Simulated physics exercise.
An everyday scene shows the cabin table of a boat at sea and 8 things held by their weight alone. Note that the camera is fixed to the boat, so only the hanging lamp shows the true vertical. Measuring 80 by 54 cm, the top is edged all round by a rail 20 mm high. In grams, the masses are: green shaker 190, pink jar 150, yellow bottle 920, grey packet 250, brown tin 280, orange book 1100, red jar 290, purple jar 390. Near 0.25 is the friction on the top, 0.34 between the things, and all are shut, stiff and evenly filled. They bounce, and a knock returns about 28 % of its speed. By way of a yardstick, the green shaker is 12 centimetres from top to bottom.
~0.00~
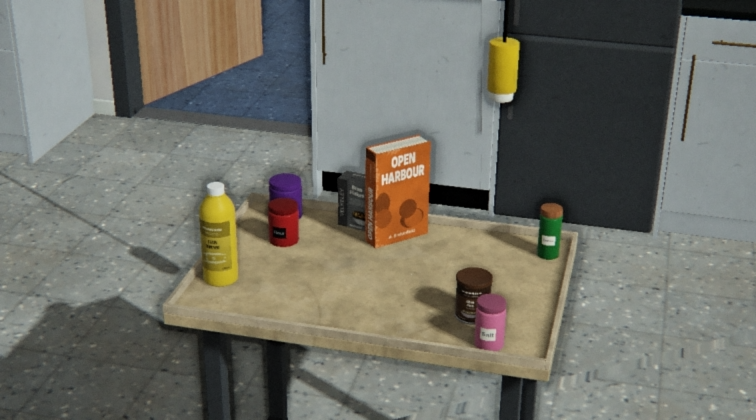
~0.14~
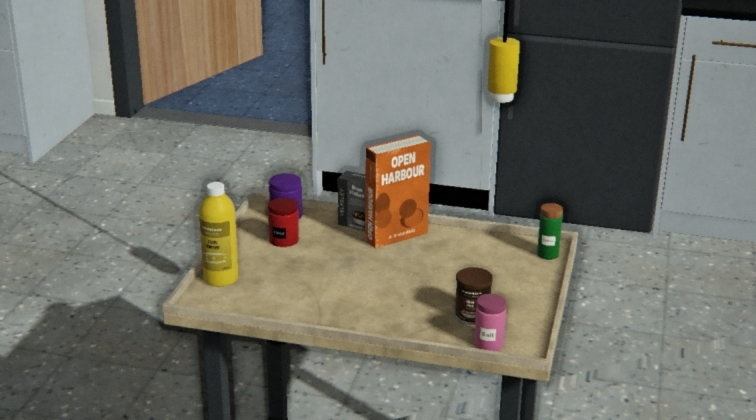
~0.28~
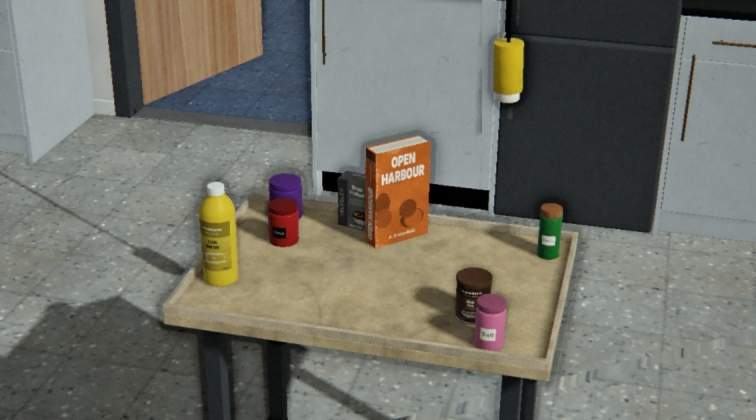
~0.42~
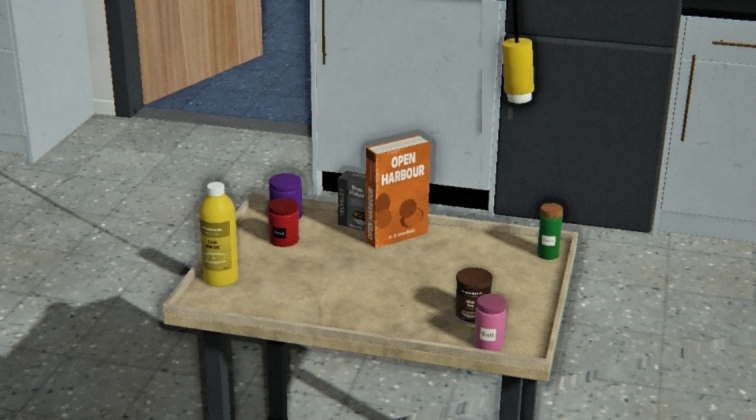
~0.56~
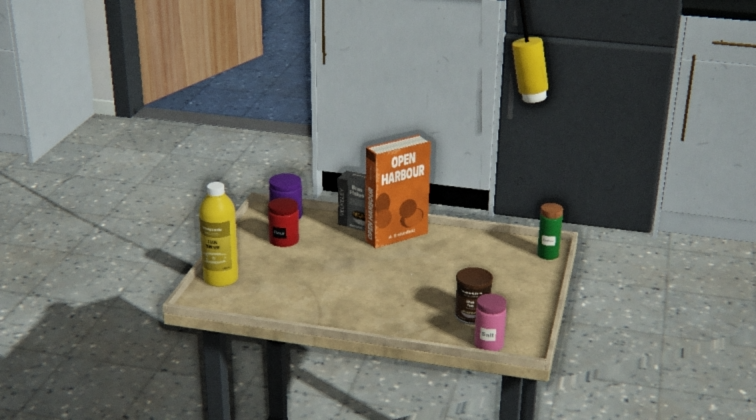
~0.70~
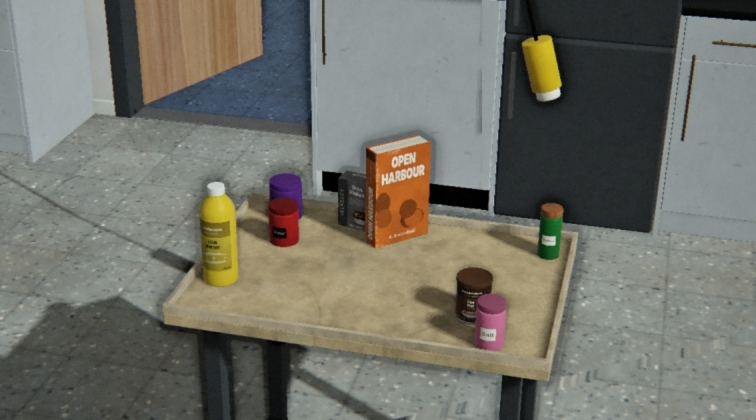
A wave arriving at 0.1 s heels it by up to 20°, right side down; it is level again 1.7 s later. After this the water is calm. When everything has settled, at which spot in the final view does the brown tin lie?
(537, 305).
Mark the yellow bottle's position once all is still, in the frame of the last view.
Around (323, 247).
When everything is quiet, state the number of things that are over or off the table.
The tally is 0.
Around 1.10 s, boat heeled 19°, right side down; brown tin shifted 7 cm near (506, 300); orange book shifted 7 cm; grey packet shifted 7 cm.
Around 1.30 s, boat heeled 13°, right side down; brown tin tipped 4° against what carries it near (538, 303); grey packet shifted 15 cm; orange book shifted 15 cm.
Finally (2.3 s), not toppled but over 5 cm from the start, pink jar, yellow bottle, grey packet, brown tin, orange book, red jar and purple jar; green shaker still in place (within 5 cm). Final places as that camera would see them, brown tin near (537, 305).
